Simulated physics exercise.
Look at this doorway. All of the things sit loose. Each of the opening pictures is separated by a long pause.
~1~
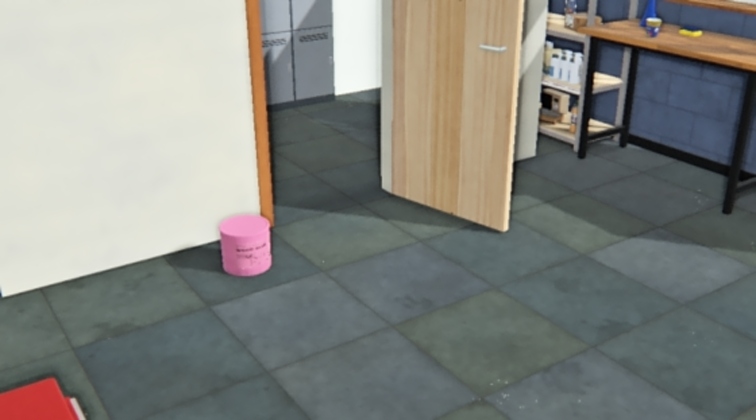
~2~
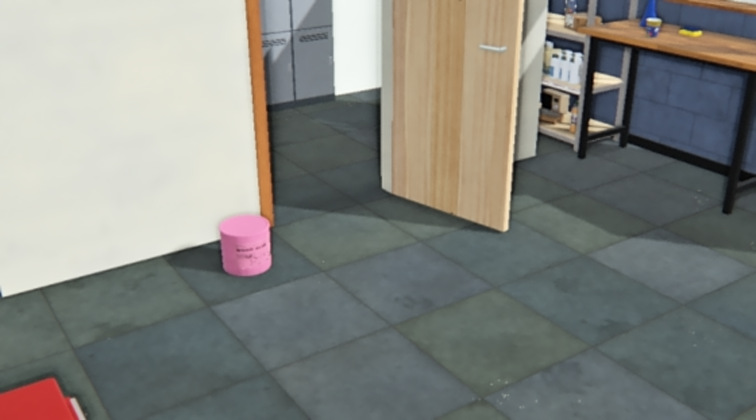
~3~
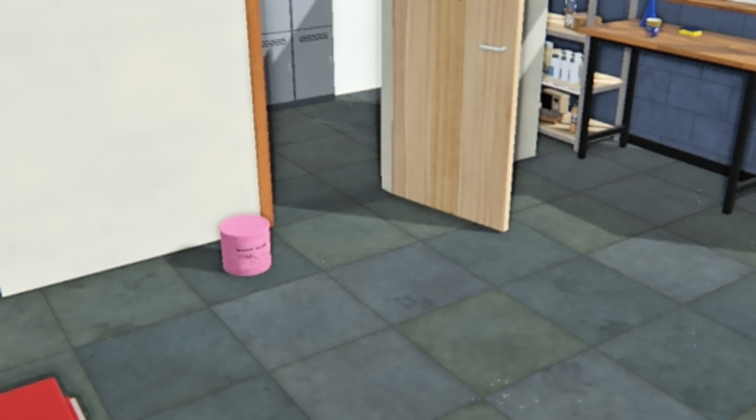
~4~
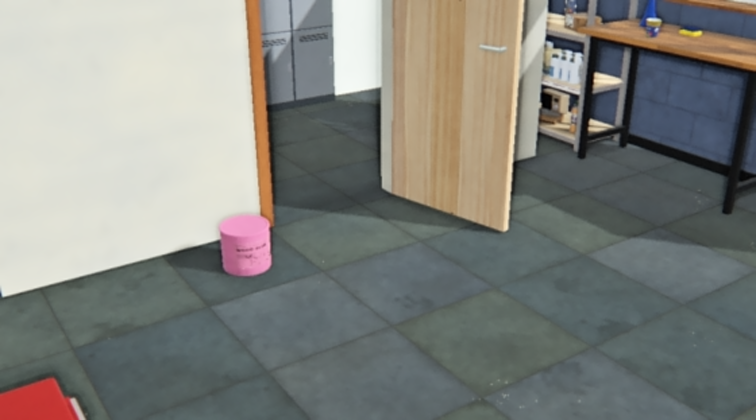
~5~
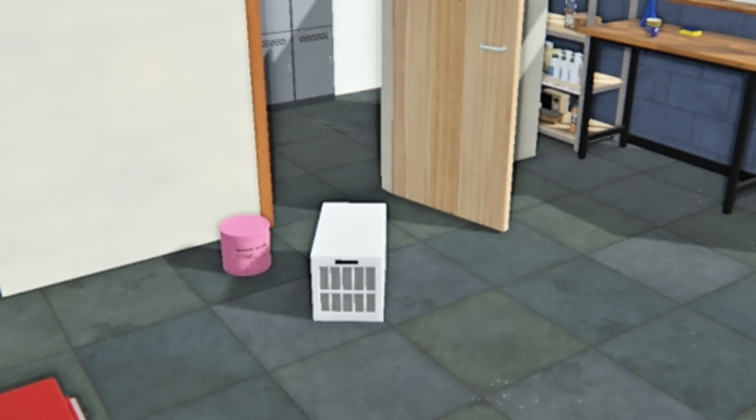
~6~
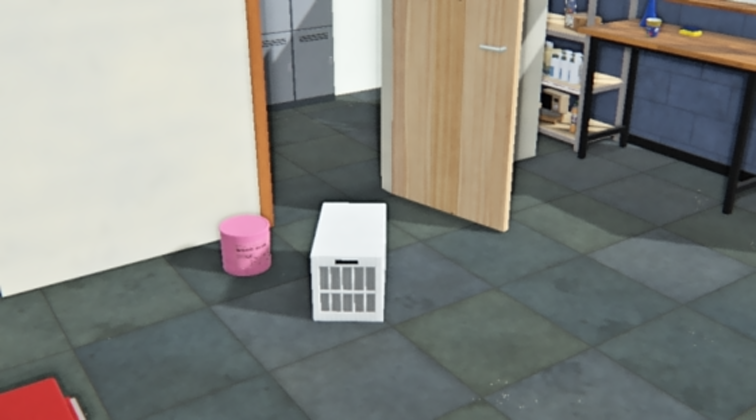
A white, box-like chest with a vented front suddenly appeared on the tiled floor, just right of the pink pail, and stayed still; before and after, the wide-open door and pail never moved.
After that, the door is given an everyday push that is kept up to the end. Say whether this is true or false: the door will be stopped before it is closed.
False, it closes fully.
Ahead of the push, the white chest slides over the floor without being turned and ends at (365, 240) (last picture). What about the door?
The door is obstructed after that.
Then, 0.70 s on from there, door at 88°.
Then, 1.30 s on from there, door at 58°.
Then, 1.70 s on from there, door at 37°.
Then, 2.20 s on from there, door at 9°.
In the end, door at 0°; both unmoved. At the end, from the last picture's camera, white chest near (351, 259).
